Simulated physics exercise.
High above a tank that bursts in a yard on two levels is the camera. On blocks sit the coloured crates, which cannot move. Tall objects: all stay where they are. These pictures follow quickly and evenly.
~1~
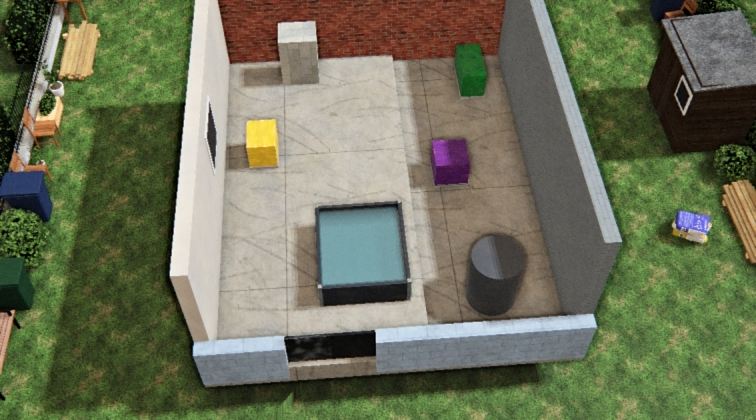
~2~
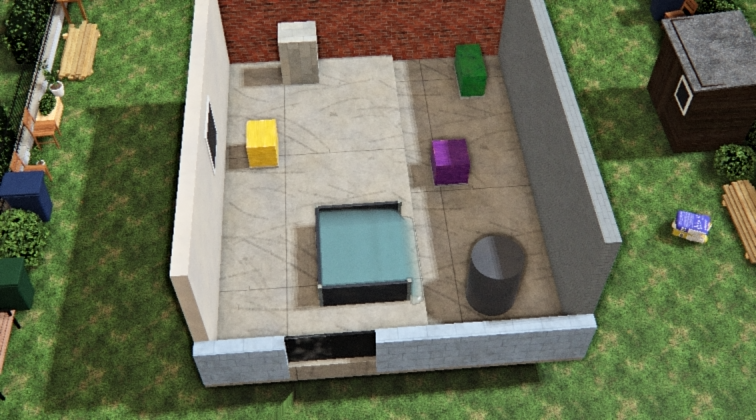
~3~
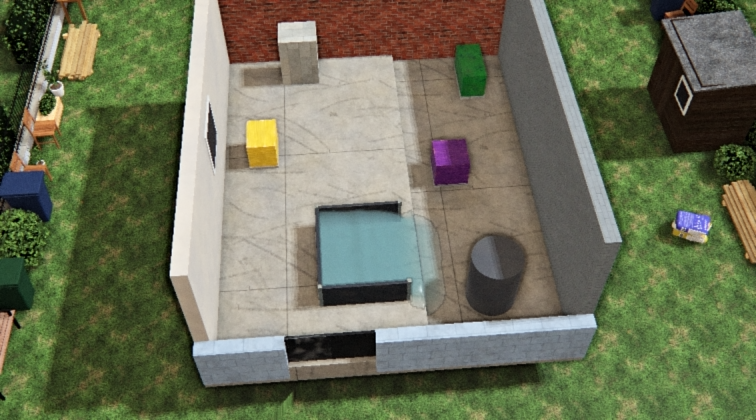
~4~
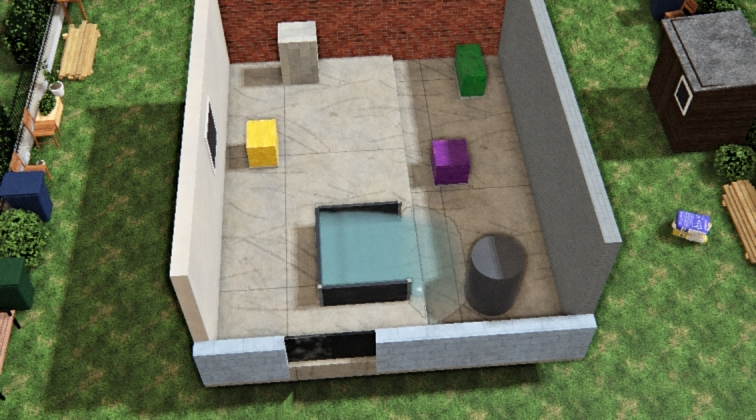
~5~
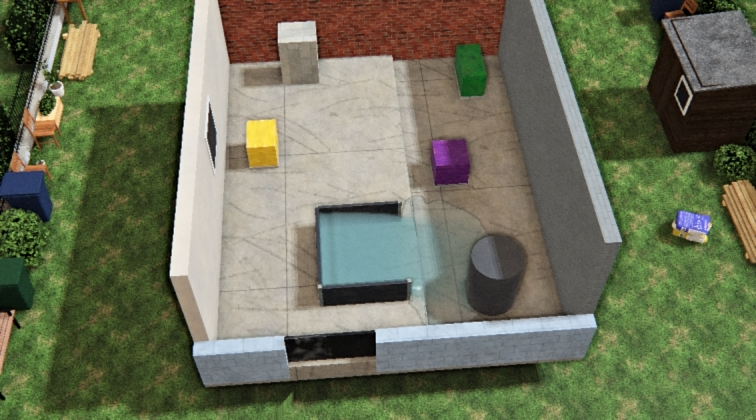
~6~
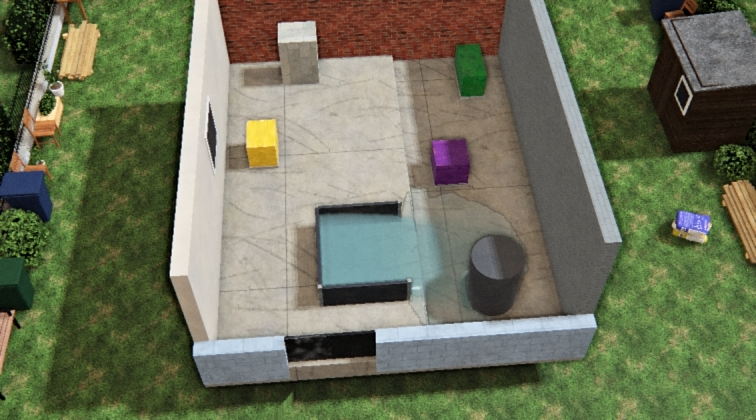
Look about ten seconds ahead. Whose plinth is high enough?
In order: The yellow crate never meets the water; the green crate meets the water; the purple crate meets the water.
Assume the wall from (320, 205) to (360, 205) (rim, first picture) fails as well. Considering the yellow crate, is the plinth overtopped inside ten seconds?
The yellow is reached.
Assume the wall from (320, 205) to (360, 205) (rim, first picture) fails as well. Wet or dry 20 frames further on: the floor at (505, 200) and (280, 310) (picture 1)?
Going through them in turn, the first is untouched by it and the second is untouched by it.
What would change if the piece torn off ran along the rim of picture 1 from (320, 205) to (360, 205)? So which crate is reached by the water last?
The green-painted one, by my reading.
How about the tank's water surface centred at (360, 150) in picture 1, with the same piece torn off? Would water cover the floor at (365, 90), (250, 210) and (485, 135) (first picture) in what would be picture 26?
As listed: Clear, no water, under water.
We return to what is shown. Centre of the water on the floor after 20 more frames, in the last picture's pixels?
It is near (470, 237).
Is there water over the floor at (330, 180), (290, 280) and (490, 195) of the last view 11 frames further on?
Going through them one by one, the first is spared, the second spared and the third waterlogged.
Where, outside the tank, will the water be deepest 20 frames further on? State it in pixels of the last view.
Around (557, 329).
A moment on, water covers 20 % of the floor; the yellow crate not reached, the green crate not reached, the purple crate water round its plinth.
Next, water covers 25 % of the floor; the yellow crate not reached, the green crate not reached, the purple crate water round its plinth.
Then, water covers 35 % of the floor; the yellow crate not reached, the green crate water round its plinth, the purple crate water round its plinth.
Later, water covers 40 % of the floor; the yellow crate not reached, the green crate water round its plinth, the purple crate water round its plinth.
In the end, water covers 40 % of the floor; the yellow crate stayed above the water, the green crate was topped, the purple crate was topped.
